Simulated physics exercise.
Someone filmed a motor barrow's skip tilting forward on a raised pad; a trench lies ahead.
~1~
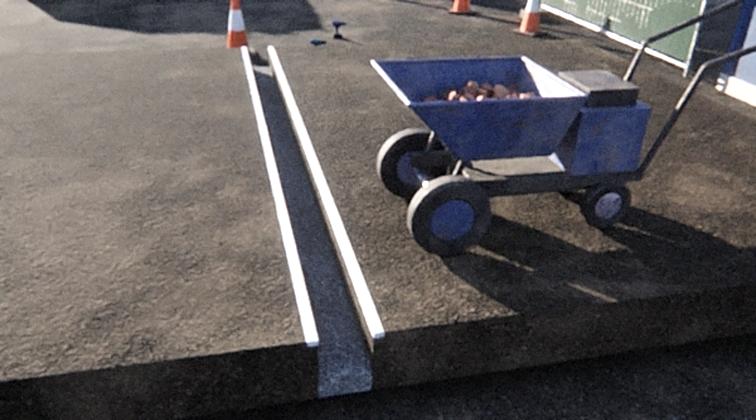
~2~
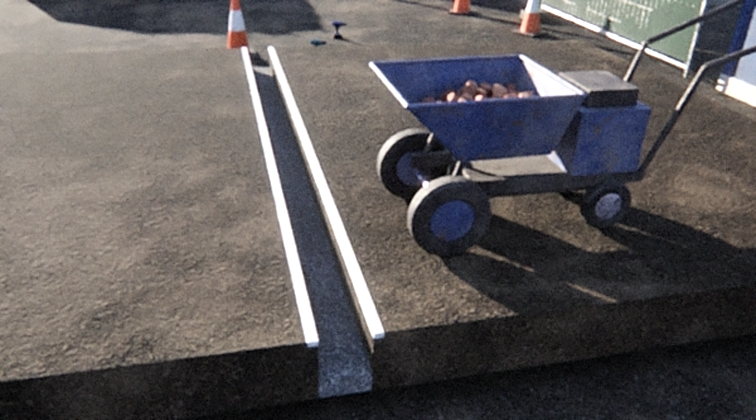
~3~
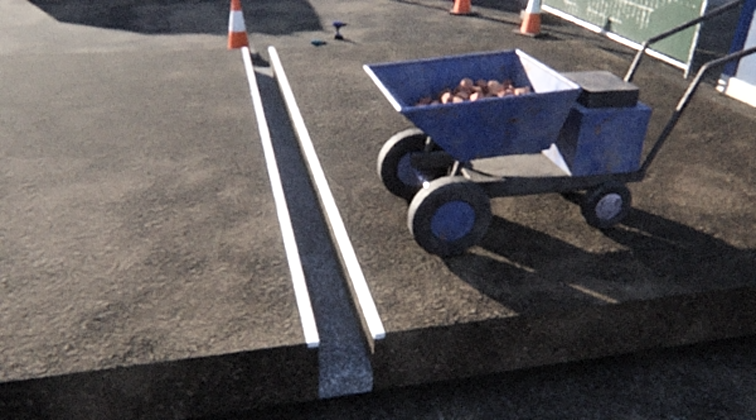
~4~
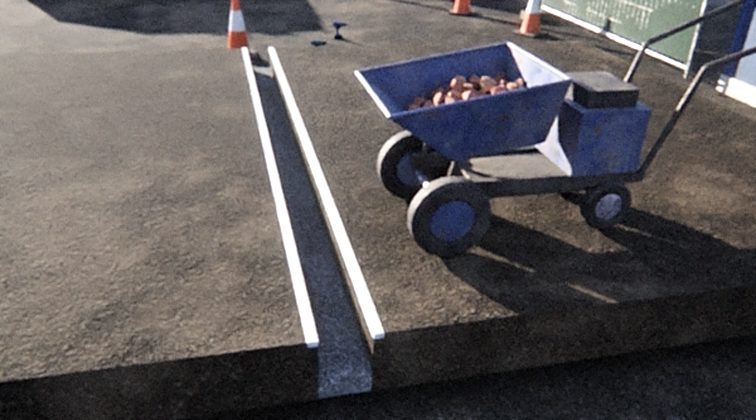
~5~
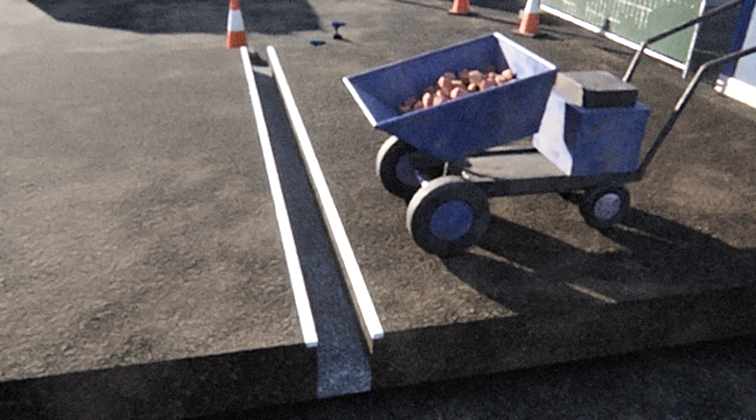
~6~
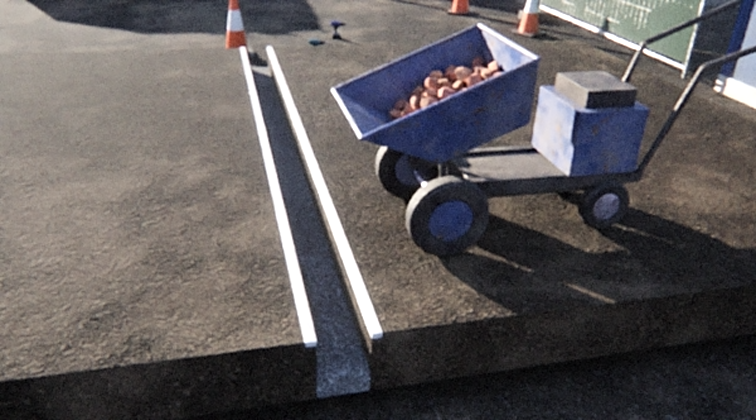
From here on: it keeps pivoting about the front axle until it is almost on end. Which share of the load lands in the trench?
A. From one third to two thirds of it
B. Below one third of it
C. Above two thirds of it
A.
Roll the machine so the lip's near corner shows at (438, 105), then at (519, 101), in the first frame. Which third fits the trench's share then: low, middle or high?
Place one, more than two thirds; place two, below one third.
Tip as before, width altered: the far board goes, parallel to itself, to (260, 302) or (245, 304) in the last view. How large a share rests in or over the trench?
100 %, then 100 %.
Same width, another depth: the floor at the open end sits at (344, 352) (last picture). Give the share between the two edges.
Some 30 per cent.
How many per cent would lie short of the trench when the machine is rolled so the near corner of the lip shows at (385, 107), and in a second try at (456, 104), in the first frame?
Near 0 % and 10 %.
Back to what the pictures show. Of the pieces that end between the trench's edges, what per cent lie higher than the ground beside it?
I'd say around 5 percent.
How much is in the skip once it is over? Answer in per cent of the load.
5 per cent, roughly.
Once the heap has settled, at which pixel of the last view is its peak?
Close to (269, 225).
Soon, skip tipped steeply; all in the skip.
A while on, skip tipped right over; most in the skip; a small part in or heaped over the trench; a small part beyond it.
Towards the end, skip tipped right over; a small part in the skip; about half in or heaped over the trench; about a third beyond it.
Finally, skip tipped right over; a small part in the skip; about half in or heaped over the trench; about a third beyond it.
